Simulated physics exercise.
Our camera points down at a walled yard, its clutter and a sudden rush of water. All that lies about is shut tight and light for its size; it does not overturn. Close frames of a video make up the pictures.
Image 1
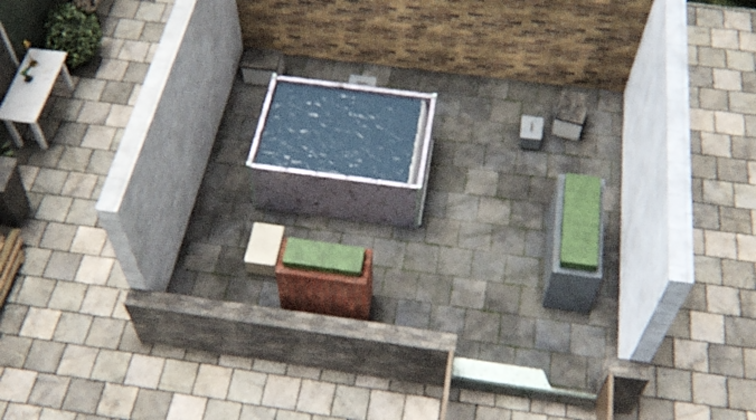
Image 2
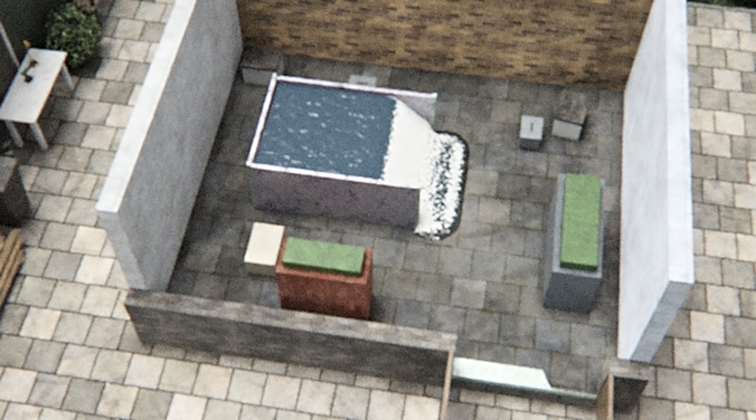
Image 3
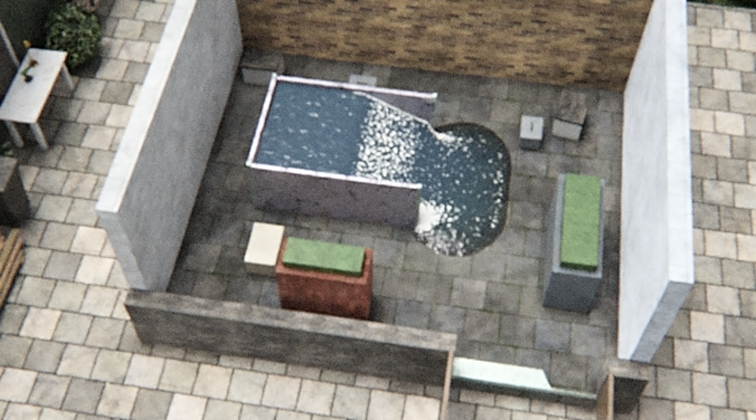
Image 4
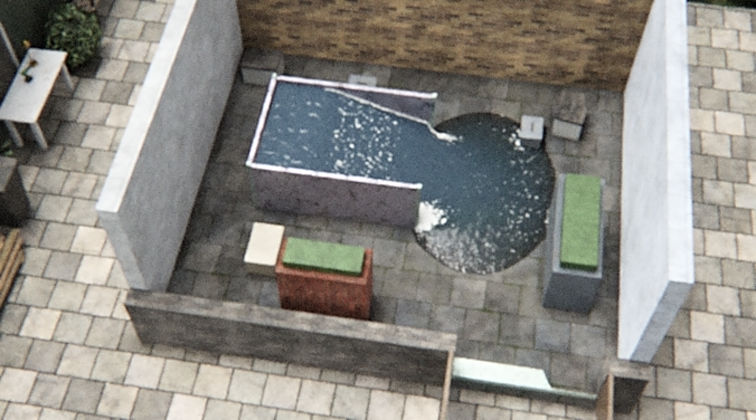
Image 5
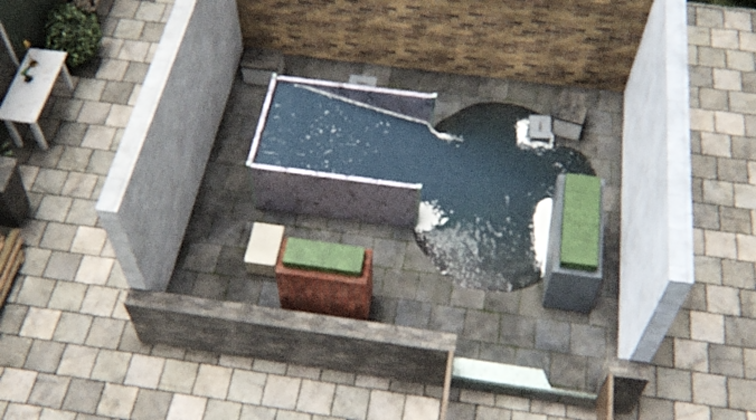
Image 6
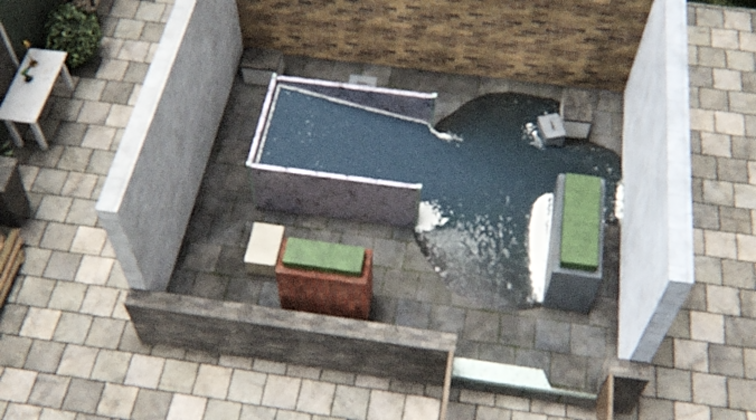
Water pours out of the right side of a raised rectangular tank in a walled, paved yard and spreads rightward across the floor, surrounding a grey planter topped with green and slightly shifting two small grey boxes near the back wall.
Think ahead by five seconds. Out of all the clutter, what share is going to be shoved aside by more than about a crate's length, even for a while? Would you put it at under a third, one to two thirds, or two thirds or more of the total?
The portion moved well away stays in the middle third.
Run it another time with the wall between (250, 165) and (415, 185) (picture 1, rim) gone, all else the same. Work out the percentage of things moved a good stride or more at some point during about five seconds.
I'd put it at about 100 percent.
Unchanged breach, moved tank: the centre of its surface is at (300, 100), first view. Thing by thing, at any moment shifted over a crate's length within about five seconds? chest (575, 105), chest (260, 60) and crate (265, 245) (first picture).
Object by object, in turn: Travelled a good distance, lingered near its place, lingered near its place.
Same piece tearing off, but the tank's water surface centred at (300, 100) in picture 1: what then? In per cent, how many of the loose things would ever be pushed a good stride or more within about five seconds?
I'd put it at around 60 per cent.
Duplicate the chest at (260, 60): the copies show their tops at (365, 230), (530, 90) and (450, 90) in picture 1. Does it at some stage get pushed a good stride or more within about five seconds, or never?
Listed in order: Hardly budges, displaced, then displaced.
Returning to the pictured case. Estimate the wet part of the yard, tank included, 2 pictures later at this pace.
I'd estimate around 45 percent.
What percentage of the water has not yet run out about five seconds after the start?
It comes out at 74 parts in a hundred.
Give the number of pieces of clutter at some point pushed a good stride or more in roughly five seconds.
I count 3.
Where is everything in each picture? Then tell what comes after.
The first picture shows a tote at (532, 127), on the bottom; a chest at (573, 107), on the bottom; 0 of 5 have shifted.
The second picture shows a tote at (532, 127) rests on the ground; a chest at (573, 107), on the bottom; 0 of 5 have shifted.
The third picture shows a tote at (532, 127), on the bottom; a chest at (573, 107) rests on the ground; 0 of 5 have shifted.
The fourth picture shows a tote at (532, 127), on the bottom; a chest at (573, 107) rests on the ground; 0 of 5 have shifted.
The fifth picture shows a tote at (540, 127) rests on the ground, close to its start; a chest at (573, 107), on the bottom; 1 of 5 have shifted.
The sixth picture shows a tote at (552, 126), on the bottom, close to its start; a chest at (578, 106) rests on the ground, close to its start; 2 of 5 have shifted.
A moment on, 1 of 5 are well off their spots; 1 afloat.
Next, 2 of 5 are well off their spots; 2 afloat.
Later, 1 of 5 are well off their spots; 2 afloat.
In the end, 3 of 5 are well off their spots, and 3 have been at some point; 3 afloat.
